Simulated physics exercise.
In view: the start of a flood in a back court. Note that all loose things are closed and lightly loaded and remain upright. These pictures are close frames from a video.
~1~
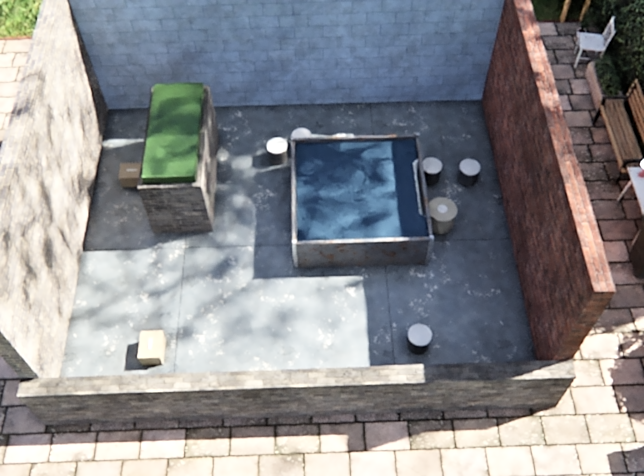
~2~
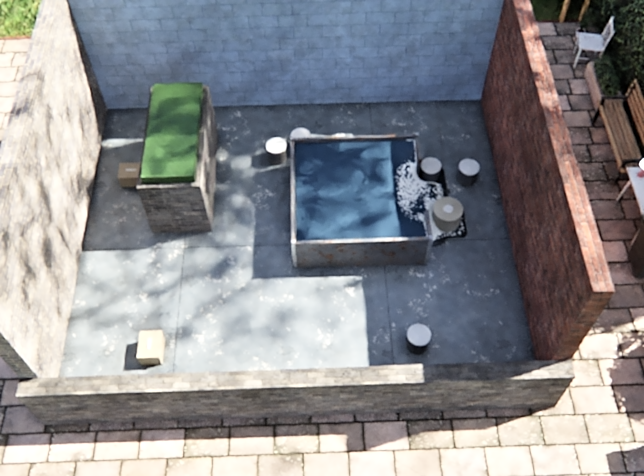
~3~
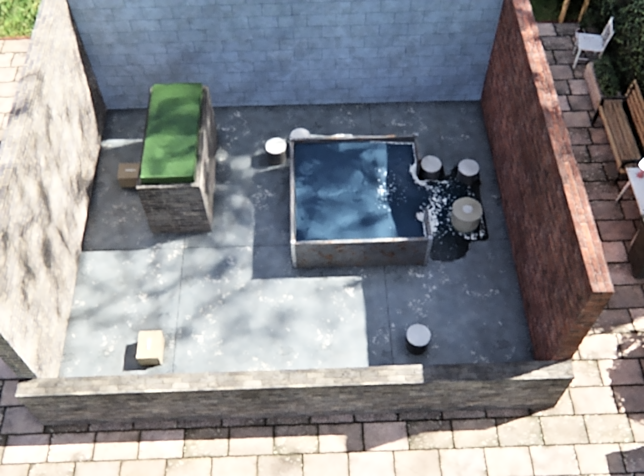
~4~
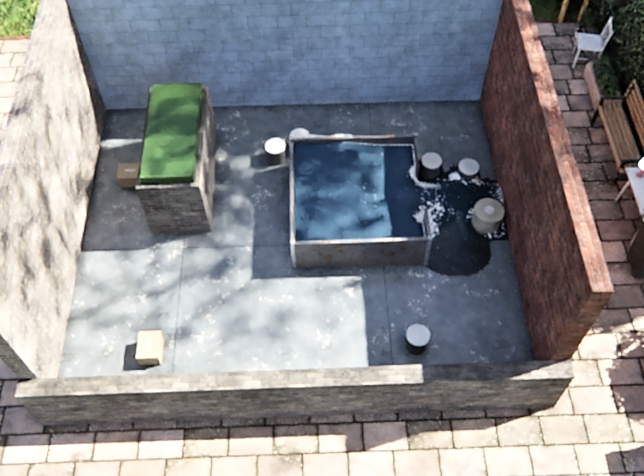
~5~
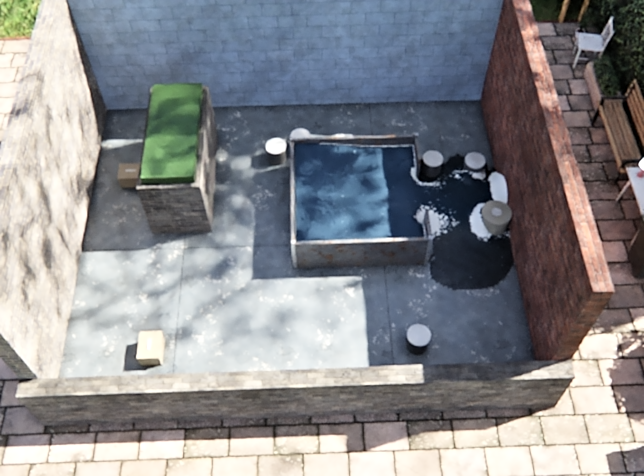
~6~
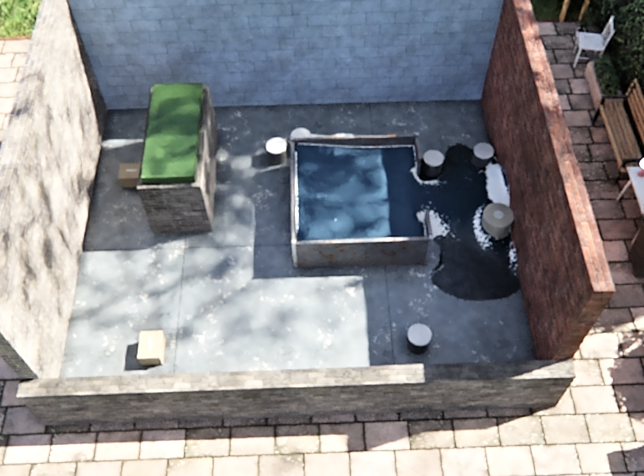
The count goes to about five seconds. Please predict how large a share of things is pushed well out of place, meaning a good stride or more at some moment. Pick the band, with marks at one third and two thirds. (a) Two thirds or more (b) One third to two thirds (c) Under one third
b, one third to two thirds.
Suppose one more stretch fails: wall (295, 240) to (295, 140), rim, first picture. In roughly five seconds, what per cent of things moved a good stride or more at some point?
Near 20 in a hundred.
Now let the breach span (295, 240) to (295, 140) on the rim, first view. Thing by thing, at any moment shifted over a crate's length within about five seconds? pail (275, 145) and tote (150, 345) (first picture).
Result, first then second: At least that distance; at least that distance.
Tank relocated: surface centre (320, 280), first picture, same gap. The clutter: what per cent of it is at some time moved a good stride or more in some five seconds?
I'd put it at around 50 per cent.
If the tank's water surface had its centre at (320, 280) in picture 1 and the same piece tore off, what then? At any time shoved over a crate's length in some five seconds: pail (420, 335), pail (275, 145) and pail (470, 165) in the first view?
First got that far, then never got that far, then got that far.
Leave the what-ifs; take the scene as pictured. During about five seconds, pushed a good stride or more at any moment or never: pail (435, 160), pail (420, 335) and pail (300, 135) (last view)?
One by one: Remained nearby; cleared the mark; cleared the mark.
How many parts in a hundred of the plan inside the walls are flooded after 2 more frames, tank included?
Wet share: Around 20 %.
A moment on, 2 of 8 are well off their spots; 1 afloat.
Next, 2 of 8 are well off their spots; 0 afloat.
Later, 3 of 8 are well off their spots; 0 afloat.
In the end, 5 of 8 are well off their spots, and 5 have been at some point; 1 afloat.
